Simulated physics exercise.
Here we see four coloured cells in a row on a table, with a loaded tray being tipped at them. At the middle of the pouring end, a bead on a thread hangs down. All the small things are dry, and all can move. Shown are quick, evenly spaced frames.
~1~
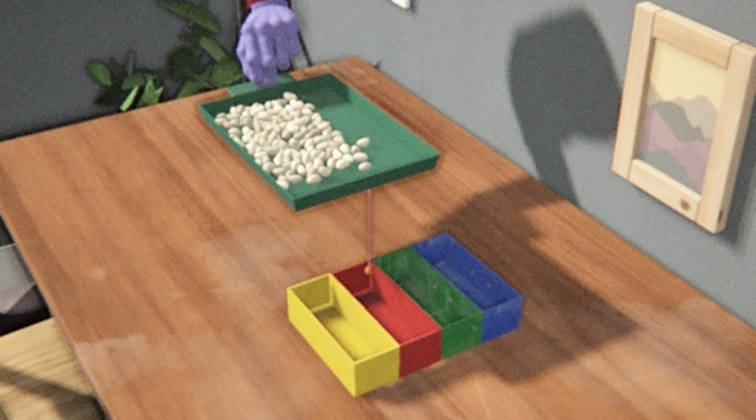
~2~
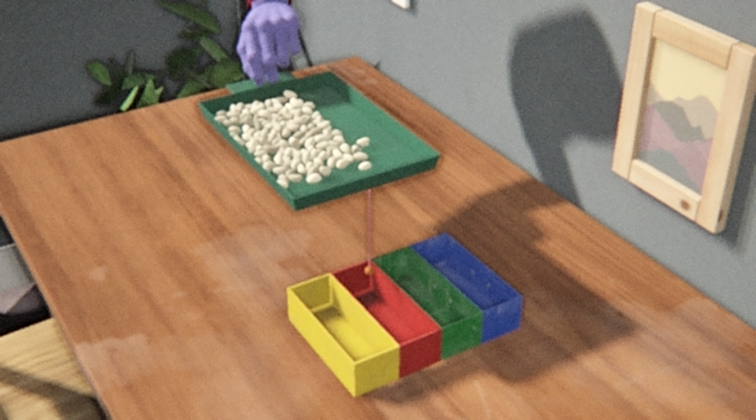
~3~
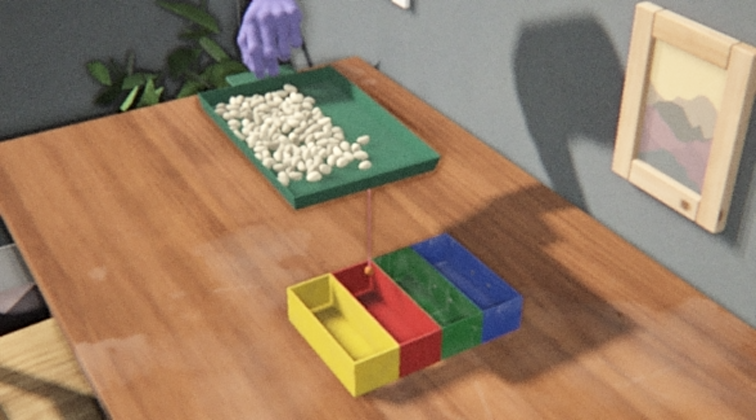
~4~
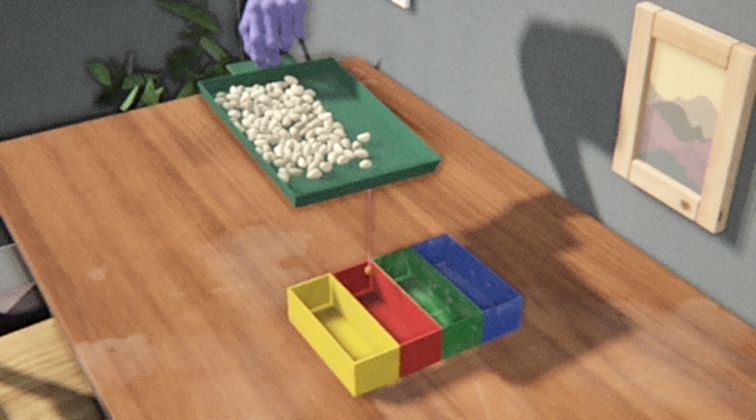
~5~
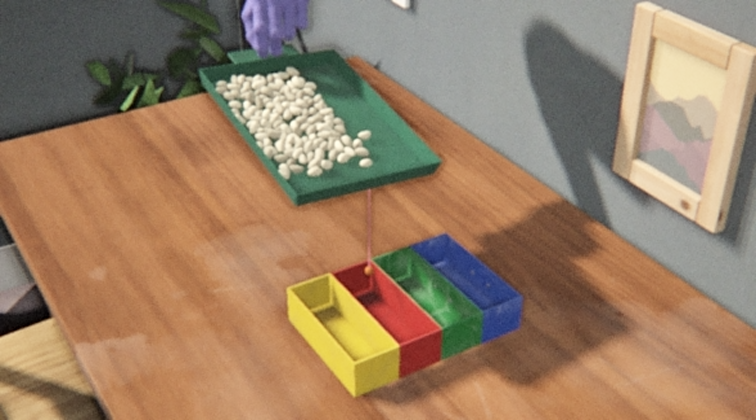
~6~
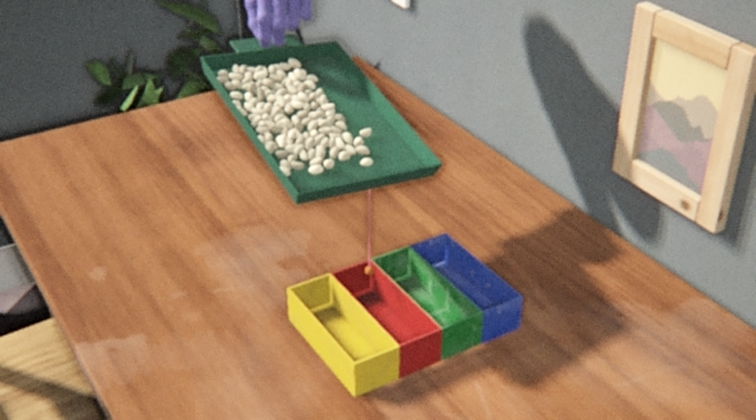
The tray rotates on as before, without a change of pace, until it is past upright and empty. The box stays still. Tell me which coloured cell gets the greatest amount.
The greatest amount goes to the blue cell.
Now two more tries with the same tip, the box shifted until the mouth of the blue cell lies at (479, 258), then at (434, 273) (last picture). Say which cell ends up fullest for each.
The first try: The cell in green. The second: Blue.
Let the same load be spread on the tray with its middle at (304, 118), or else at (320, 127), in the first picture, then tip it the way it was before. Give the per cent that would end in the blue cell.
40 and 40 per cent.
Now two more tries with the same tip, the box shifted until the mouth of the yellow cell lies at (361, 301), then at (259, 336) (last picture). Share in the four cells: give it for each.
100 per cent, then 10 per cent.
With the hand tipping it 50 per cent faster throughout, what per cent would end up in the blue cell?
Share: Roughly 50%.
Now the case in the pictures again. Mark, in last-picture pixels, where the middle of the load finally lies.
Close to (449, 300) in the last picture.
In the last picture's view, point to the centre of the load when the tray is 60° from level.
Near the pixel (386, 137).
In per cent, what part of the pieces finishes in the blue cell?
Close to 50 in every hundred pieces.
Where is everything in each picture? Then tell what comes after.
In the first frame, corners of the pouring end at (295, 196) and (435, 153), level; middle of the load at (286, 135), white beans; bead on its thread at (370, 271); yellow cell at (376, 368); red cell at (420, 350); green cell at (462, 333); blue cell at (501, 317).
In the second frame, corners of the pouring end at (295, 195) and (435, 154), level; middle of the load at (286, 133).
In the third frame, corners of the pouring end at (296, 194) and (436, 155), tipped barely, lowest at the right corner; middle of the load at (286, 129).
In the fourth frame, corners of the pouring end at (297, 193) and (436, 158), tipped a little, lowest at the right corner; middle of the load at (287, 122).
In the fifth frame, corners of the pouring end at (298, 191) and (437, 160), tipped a little, lowest at the right corner; middle of the load at (288, 116).
In the sixth frame, corners of the pouring end at (299, 190) and (437, 162), tipped clearly, lowest at the right corner; middle of the load at (289, 109); yellow cell at (376, 368); red cell at (420, 350); green cell at (462, 333); blue cell at (501, 317).
Soon after the last picture, tray tipped steeply; nearly all on the tray; a stray few in the blue cell.
A little later, tray tipped right over; most on the tray; a small part in the blue cell; a stray few in the green cell; a small part falling or outside the box.
Later still, tray tipped past a quarter turn; about half in the blue cell; about a third in the green cell; a small part in the red cell; a stray few falling or outside the box.
At rest, tray tipped past a quarter turn; about half in the blue cell; about a third in the green cell; a small part in the red cell; none in the yellow cell; a stray few outside the box.
